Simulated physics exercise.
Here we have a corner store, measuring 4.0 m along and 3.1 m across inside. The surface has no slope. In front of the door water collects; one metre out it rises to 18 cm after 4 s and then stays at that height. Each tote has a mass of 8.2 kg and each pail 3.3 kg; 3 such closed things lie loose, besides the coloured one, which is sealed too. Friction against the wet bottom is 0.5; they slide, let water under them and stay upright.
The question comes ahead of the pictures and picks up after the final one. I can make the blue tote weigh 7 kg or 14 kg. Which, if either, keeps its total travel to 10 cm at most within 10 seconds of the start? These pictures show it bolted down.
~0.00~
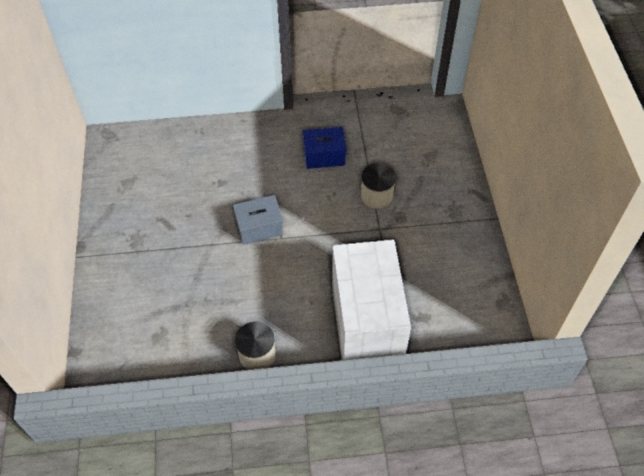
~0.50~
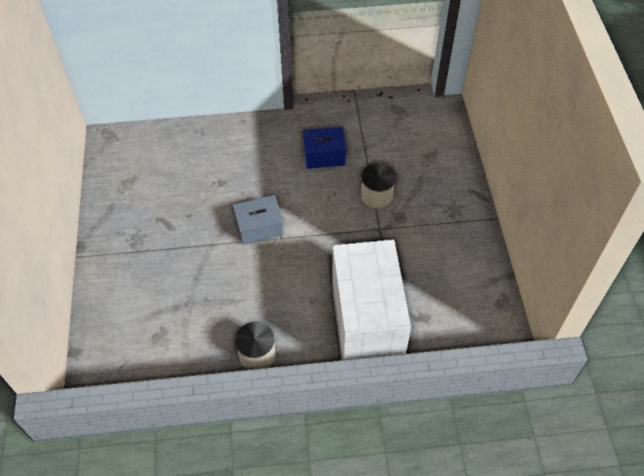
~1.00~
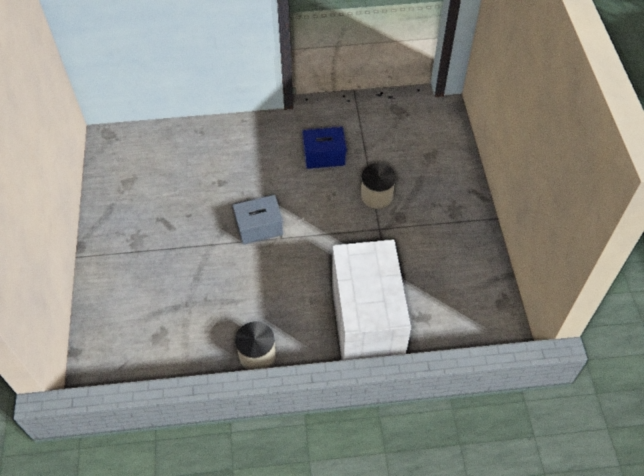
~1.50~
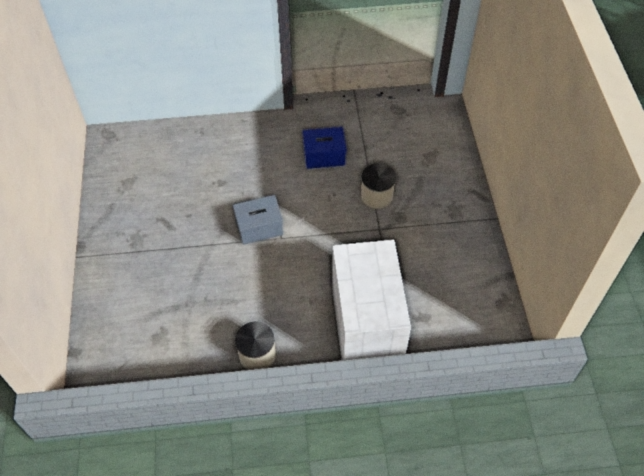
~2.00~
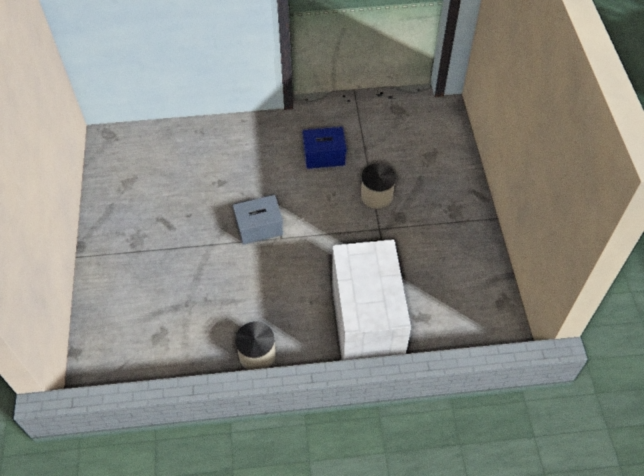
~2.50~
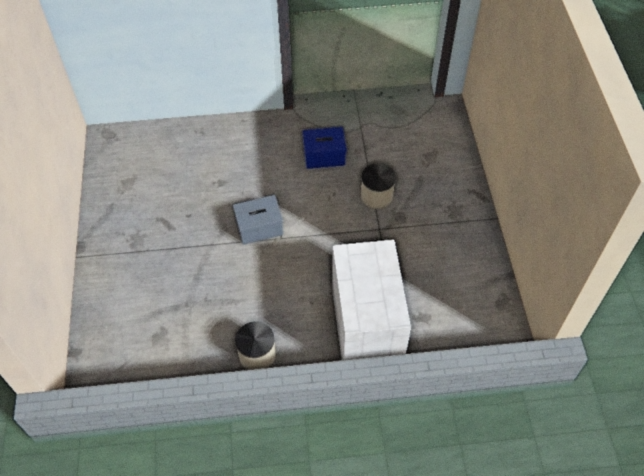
Short answer: Neither one.
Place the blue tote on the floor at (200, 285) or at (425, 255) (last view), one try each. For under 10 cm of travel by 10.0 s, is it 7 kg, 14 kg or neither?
First try the heavier suffices, second try none suffices.
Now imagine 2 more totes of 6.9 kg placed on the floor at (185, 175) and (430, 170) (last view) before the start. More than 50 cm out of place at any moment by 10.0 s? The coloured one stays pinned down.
Result, in order - falls shy; exceeds it.
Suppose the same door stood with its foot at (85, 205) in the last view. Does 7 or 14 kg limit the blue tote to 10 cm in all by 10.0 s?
Moved there, the heavy choice alone works.
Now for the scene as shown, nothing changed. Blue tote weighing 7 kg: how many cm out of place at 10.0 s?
300 cm.
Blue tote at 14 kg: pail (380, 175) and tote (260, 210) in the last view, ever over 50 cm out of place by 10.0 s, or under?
In that order: Over, under.
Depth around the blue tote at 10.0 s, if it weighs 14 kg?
Depth: Approx. 8 cm.
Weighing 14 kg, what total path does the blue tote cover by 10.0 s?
Close to 100 cm, all told.
After 3.5 s the blue tote would be 1 cm from its start with 7 kg and 0 cm from its start with 14 kg; 4 cm of water round it then.
After 4.5 s the blue tote would be 51 cm from its start with 7 kg and 10 cm from its start with 14 kg; 6 cm of water round it then.
After 7.0 s the blue tote would be 196 cm from its start with 7 kg and 65 cm from its start with 14 kg; 6 cm of water round it then.
After 10.0 s the blue tote would be 286 cm from its start with 7 kg and 91 cm from its start with 14 kg; 8 cm of water round it then.
